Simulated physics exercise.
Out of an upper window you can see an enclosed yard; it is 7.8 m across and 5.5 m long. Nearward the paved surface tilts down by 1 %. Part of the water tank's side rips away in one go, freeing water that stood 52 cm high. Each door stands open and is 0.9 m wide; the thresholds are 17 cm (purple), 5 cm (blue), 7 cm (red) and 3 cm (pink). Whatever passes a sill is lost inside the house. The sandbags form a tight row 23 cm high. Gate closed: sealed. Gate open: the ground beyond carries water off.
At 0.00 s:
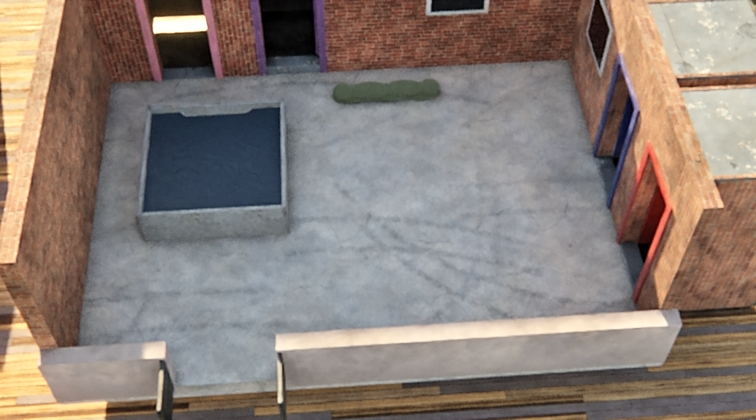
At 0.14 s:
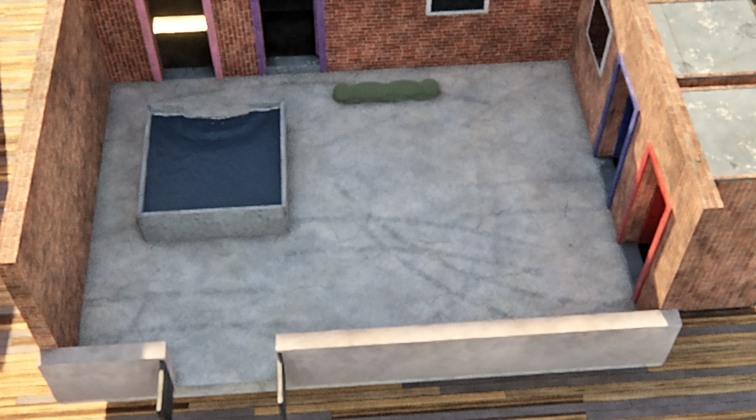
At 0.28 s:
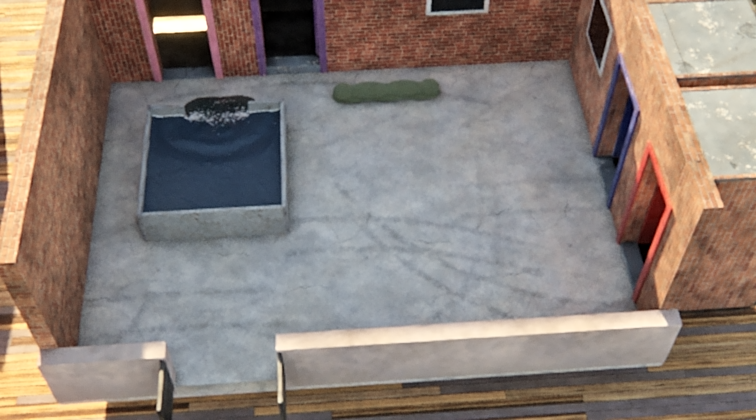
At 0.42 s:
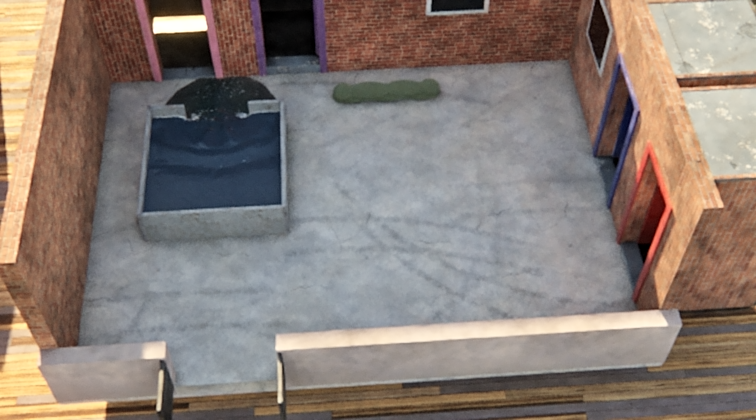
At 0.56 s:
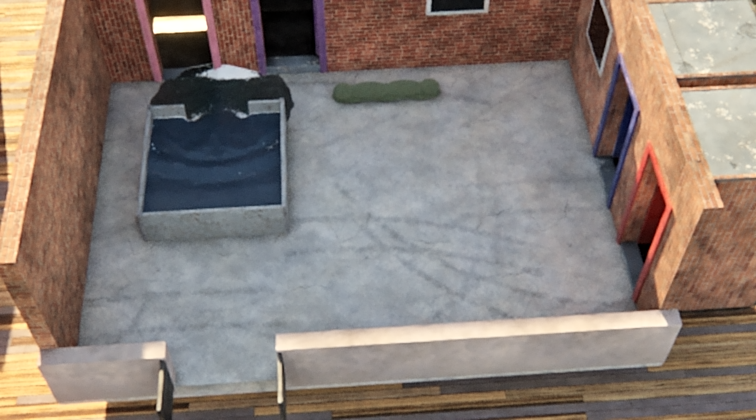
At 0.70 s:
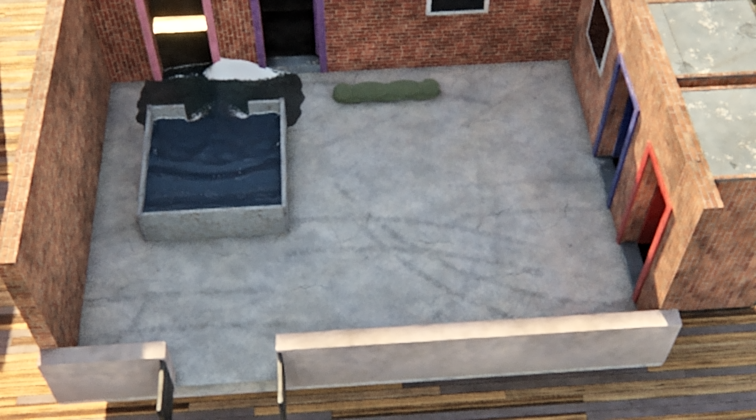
At the start, a full water tank stands still in a brick-walled yard with open doorways. Its far side breaks open, the dark water surface dips there, and water pours through the gap. The water then spreads outward over the paving behind the tank toward the back wall, widening to both sides.
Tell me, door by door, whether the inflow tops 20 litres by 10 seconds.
Outcome: Purple door: Below the cap, blue door: Below the cap, red door: Below the cap, pink door: Above the cap.
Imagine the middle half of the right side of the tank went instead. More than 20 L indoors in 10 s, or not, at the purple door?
Then purple does not exceed it.
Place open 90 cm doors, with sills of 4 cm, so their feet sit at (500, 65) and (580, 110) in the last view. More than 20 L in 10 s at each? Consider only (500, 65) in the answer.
Short of it.
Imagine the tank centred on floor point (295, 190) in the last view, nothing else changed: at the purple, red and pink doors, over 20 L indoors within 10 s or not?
Purple gets more than that, red gets no more than that, pink gets more than that.
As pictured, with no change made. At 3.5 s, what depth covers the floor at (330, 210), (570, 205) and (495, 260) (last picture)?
Roughly 1, 0, 0 cm.
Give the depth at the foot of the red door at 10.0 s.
The depth there is around 2.0 cm.
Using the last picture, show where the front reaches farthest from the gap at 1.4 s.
Point: Roughly (370, 73) in the last view.
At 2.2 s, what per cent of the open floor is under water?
About 15 per cent.
After 1.4 s water covers 10 % of the floor and is deepest (34 cm) near (231, 80); purple door 16 cm at the sill, 0 L in, blue door not reached, red door not reached, pink door 19 cm at the sill, 91 L in.
After 2.2 s water covers 15 % of the floor and is deepest (31 cm) near (231, 80); purple door 16 cm at the sill, 1 L in, blue door not reached, red door not reached, pink door 20 cm at the sill, 208 L in.
After 3.5 s water covers 30 % of the floor and is deepest (21 cm) near (231, 80); purple door 11 cm at the sill, 3 L in, blue door not reached, red door not reached, pink door 15 cm at the sill, 341 L in.
After 6.0 s water covers 55 % of the floor and is deepest (14 cm) near (220, 81); purple door 8 cm at the sill, 3 L in, blue door 3 cm at the sill, 0 L in, red door 2 cm at the sill, 0 L in, pink door 12 cm at the sill, 491 L in.
After 10.0 s water covers 75 % of the floor and is deepest (8 cm) near (220, 88); purple door 4 cm at the sill, 3 L in, blue door 3 cm at the sill, 0 L in, red door 2 cm at the sill, 0 L in, pink door 7 cm at the sill, 590 L in.
